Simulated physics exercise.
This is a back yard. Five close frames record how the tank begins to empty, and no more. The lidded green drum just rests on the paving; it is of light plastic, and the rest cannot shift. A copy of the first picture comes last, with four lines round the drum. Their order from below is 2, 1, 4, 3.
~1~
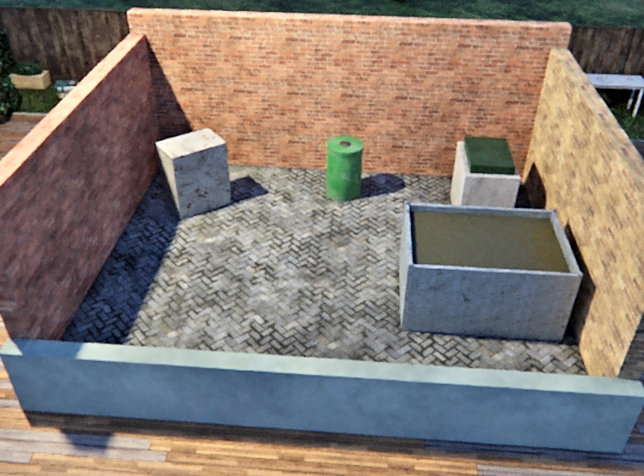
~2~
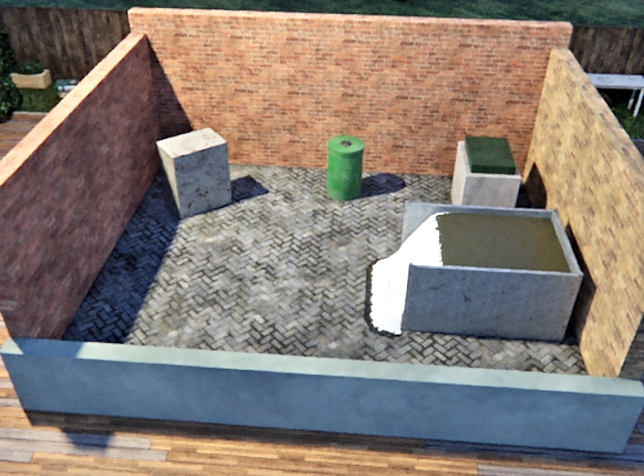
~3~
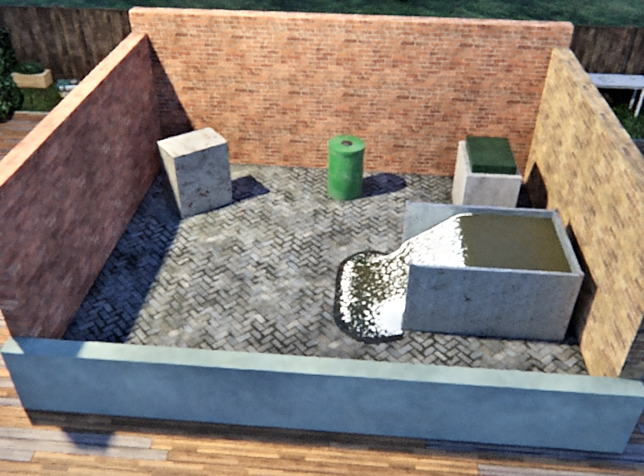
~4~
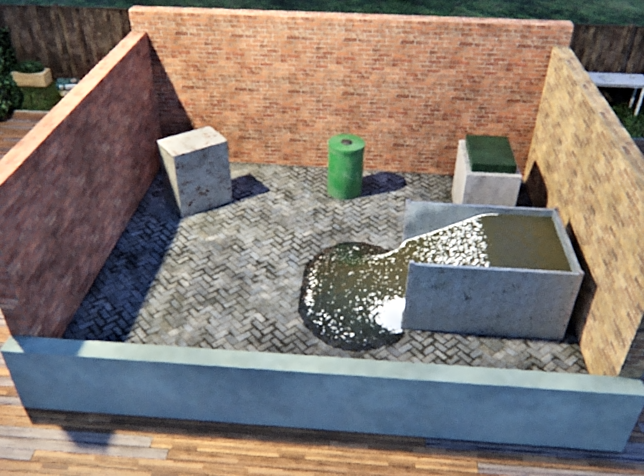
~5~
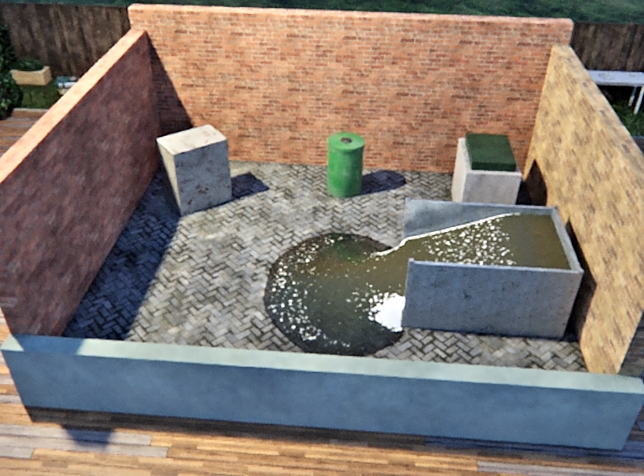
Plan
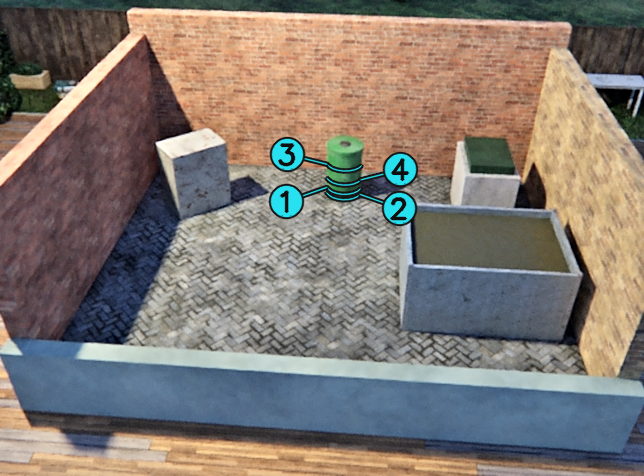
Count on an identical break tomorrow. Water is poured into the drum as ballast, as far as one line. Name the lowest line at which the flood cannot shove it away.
Choose 4.
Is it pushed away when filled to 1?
Yes, that goes wrong.
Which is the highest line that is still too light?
The answer is 1.
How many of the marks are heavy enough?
Two of the four.
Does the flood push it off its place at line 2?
Yes, it does.
In cyan, 1 at (342, 194); 2 at (342, 199); 3 at (343, 171); 4 at (343, 185); from the bottom up 2, 1, 4, 3.
If 1 is chosen, it is pushed about twice its own width away.
If 2 is chosen, it is pushed about 3 times its own width away.
If 3 is chosen, it does not move.
If 4 is chosen, it does not move.
